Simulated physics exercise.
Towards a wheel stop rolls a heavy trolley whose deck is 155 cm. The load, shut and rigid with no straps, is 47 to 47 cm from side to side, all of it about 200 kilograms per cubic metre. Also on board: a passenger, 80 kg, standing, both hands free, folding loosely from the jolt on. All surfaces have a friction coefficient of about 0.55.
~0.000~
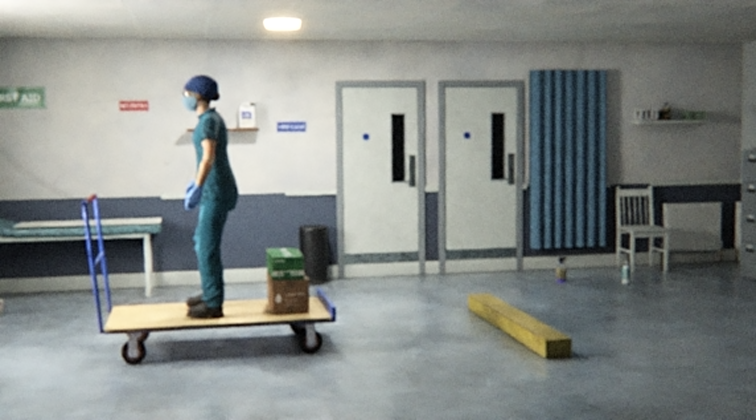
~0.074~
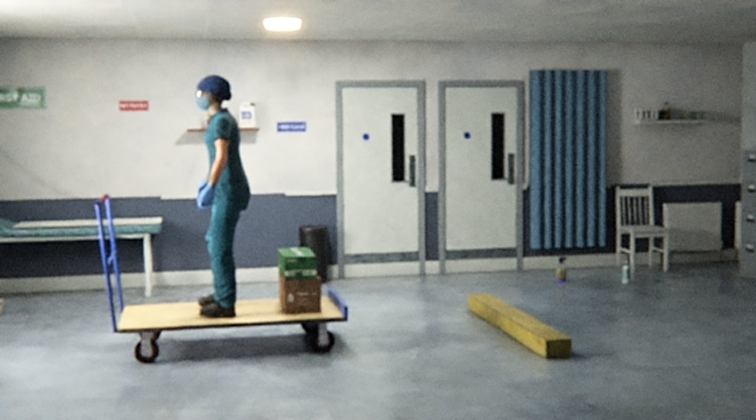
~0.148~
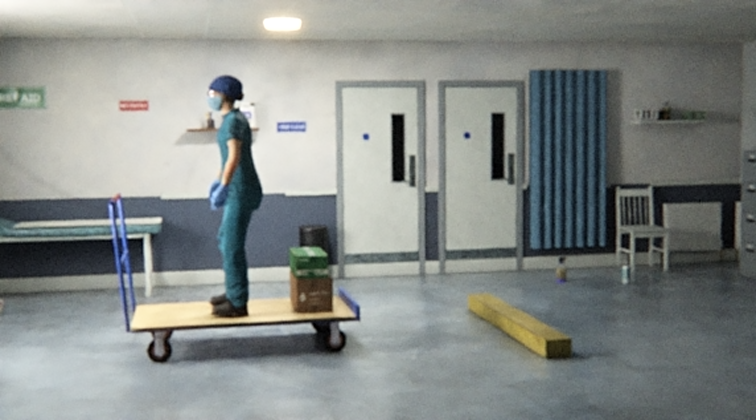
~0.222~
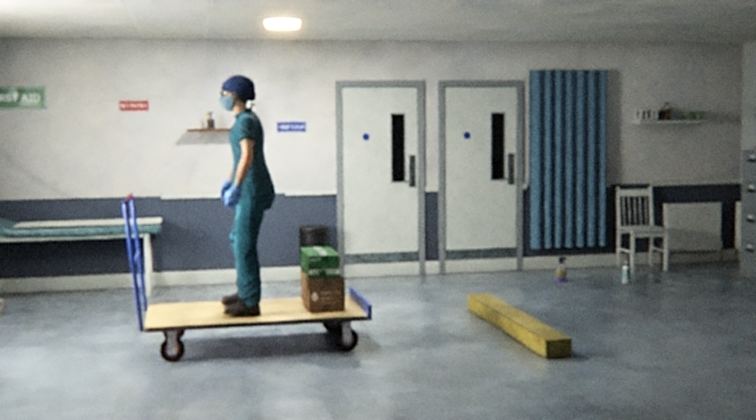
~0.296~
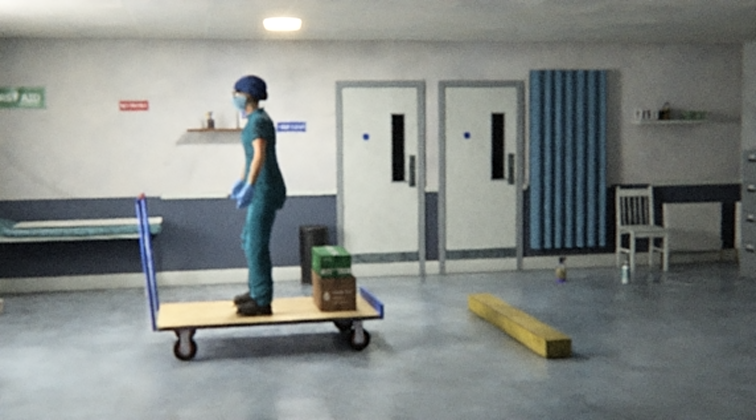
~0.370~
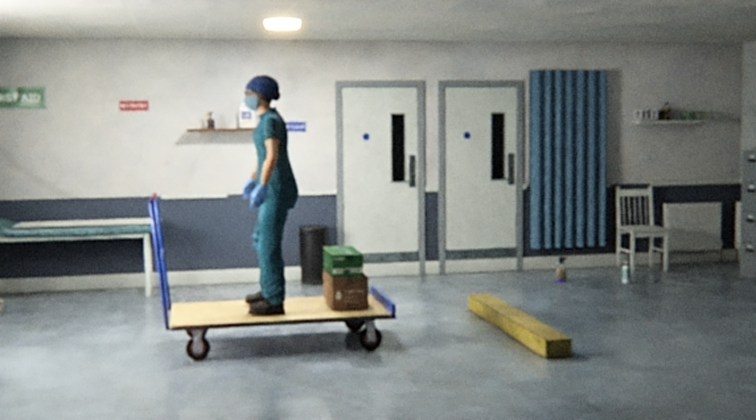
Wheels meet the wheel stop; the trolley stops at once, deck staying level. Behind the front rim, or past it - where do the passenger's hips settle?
My bet is it does not get over the edge.
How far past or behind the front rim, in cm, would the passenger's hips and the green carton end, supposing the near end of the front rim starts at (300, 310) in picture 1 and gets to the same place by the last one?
Hips: 50 cm past; green: 130 cm past.
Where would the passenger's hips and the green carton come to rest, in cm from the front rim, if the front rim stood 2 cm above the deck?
Result: Hips 10 cm behind the rim; green 60 cm beyond it.
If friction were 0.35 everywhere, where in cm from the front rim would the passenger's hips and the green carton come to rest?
The hips would stop 10 cm behind the front rim, and the green item 160 cm past it.
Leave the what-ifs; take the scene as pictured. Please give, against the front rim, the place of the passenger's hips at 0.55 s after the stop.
Behind the rim by about 20 cm.
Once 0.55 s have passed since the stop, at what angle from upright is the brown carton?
I'd put the tilt near 10 degrees.
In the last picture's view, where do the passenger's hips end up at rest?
Roughly at (486, 249).
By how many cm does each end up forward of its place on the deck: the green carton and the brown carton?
The green one ends 85 cm ahead of its place and the brown one 10 cm ahead.
After 1.24 s the deck stops.
After 1.79 s the passenger's hips are 18 cm behind the rim, near (491, 224) in the last picture's view.
After 2.24 s the passenger's hips are 14 cm behind the rim, near (495, 241) in the last picture's view.
Final state at 5.2 s, past the rim, green carton; behind it, brown carton and the passenger's hips.
